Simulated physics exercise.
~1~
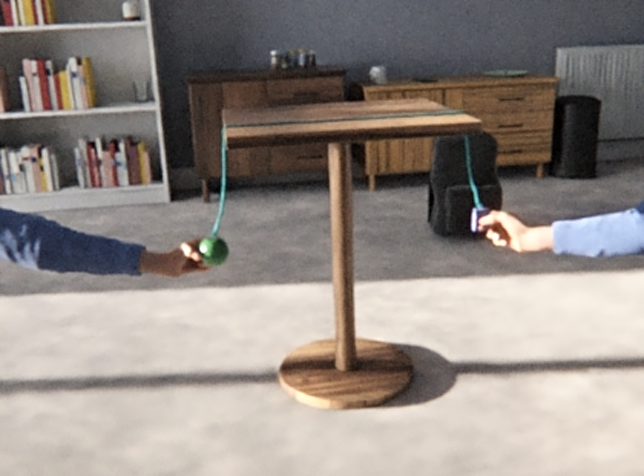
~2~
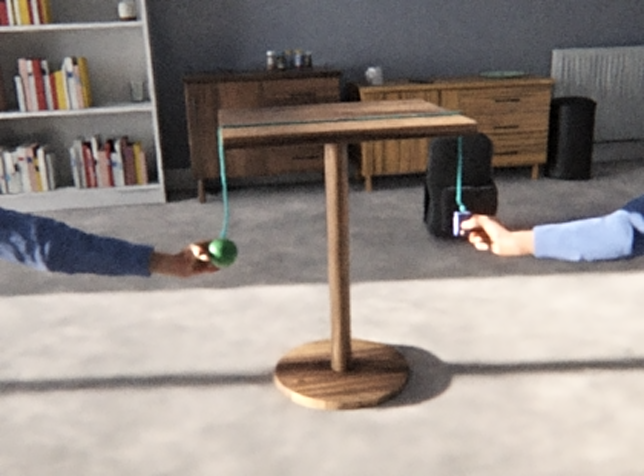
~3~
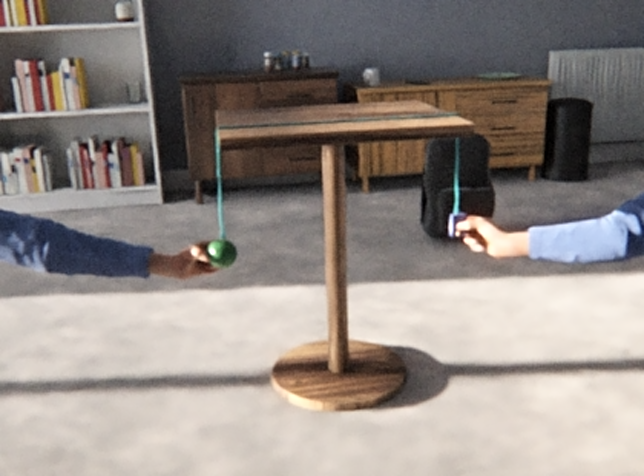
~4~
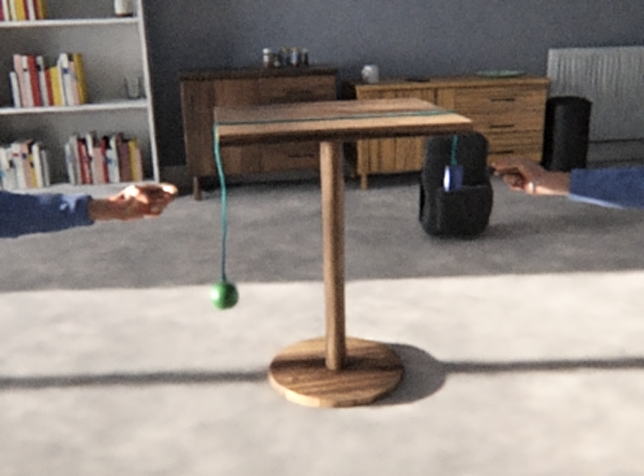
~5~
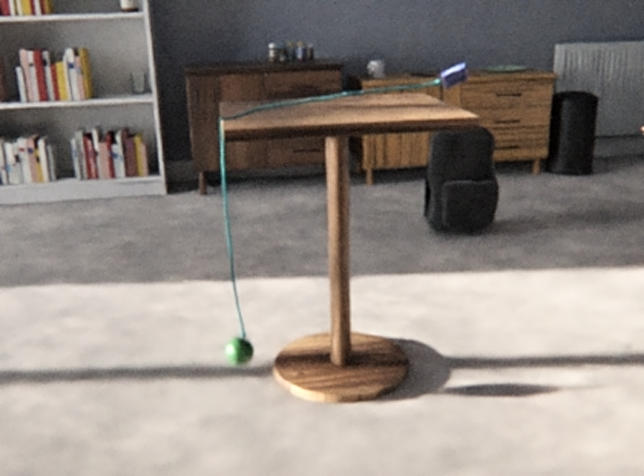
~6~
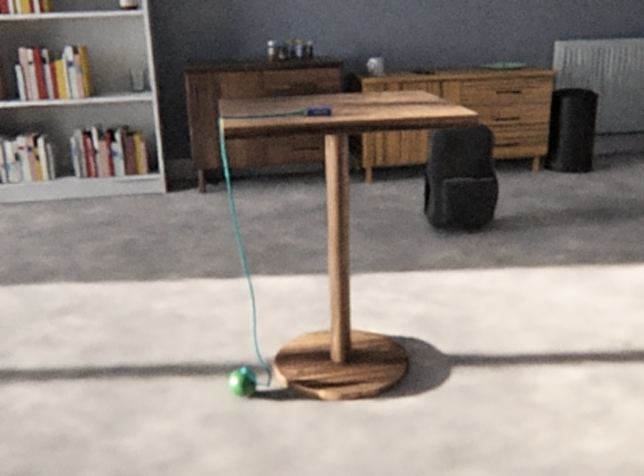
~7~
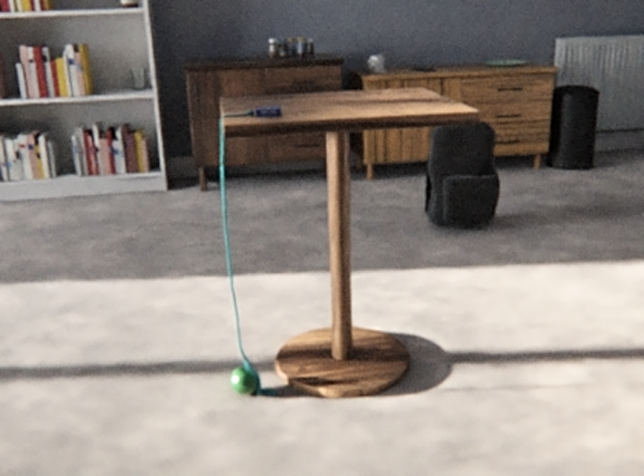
Two hands held a green ball and a small blue box on a teal string draped over a wooden table, then let go; the ball dropped to the floor on the left, pulling the box up onto the tabletop, where it stayed.
